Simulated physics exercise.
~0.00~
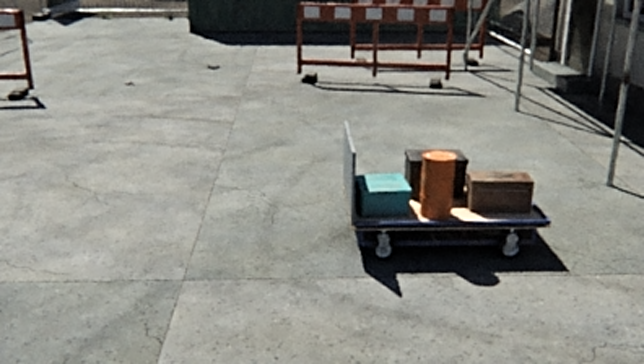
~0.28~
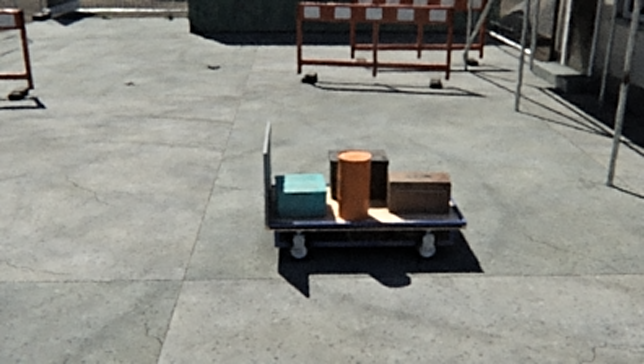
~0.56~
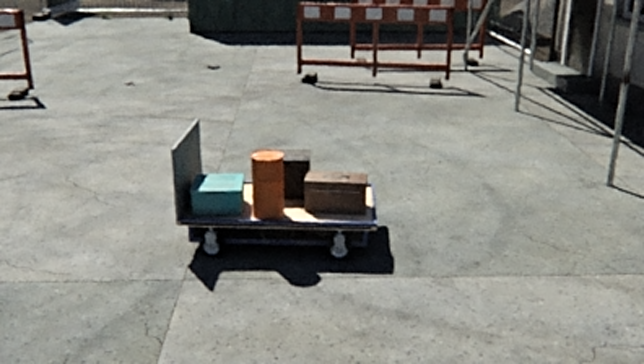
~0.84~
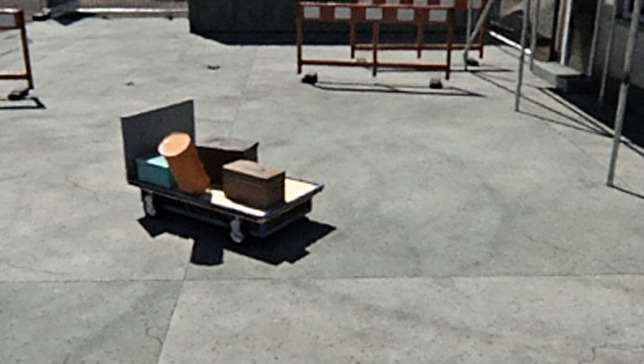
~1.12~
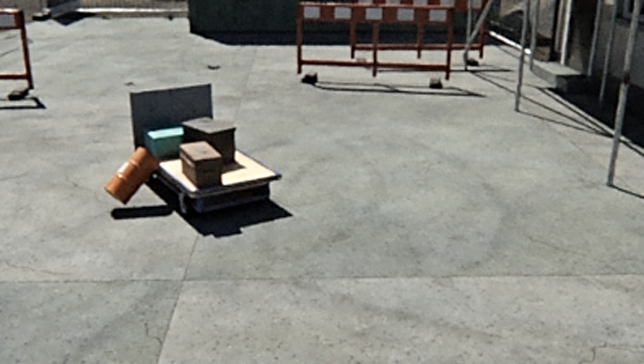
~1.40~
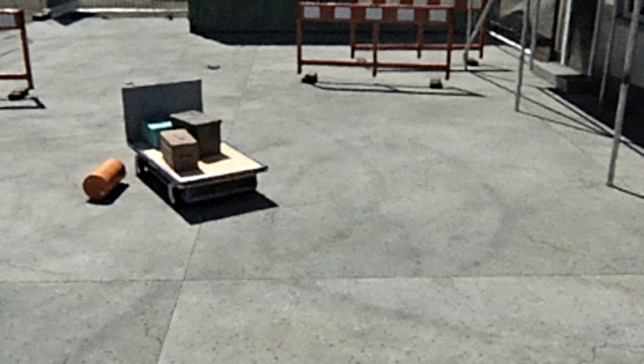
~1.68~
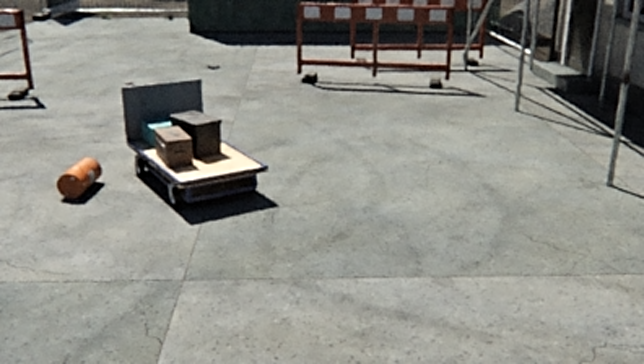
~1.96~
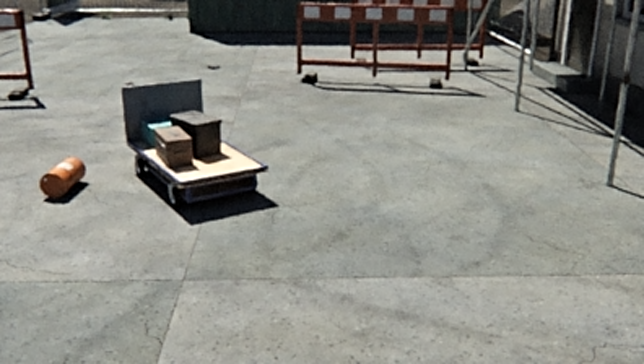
A flat cart with a tall board at its left end rolls left across a sunlit concrete yard, seen from a raised, still viewpoint, with red and white barriers behind. It carries a turquoise tote near the board, an upright orange canister, a black tote behind it and a brown toolbox at the right. The cart swings away toward the back, and the canister leans, then topples off the near side. As the cart stops, the boxes shift but stay aboard. The canister rolls left and ends on its side on the concrete, apart from the cart.
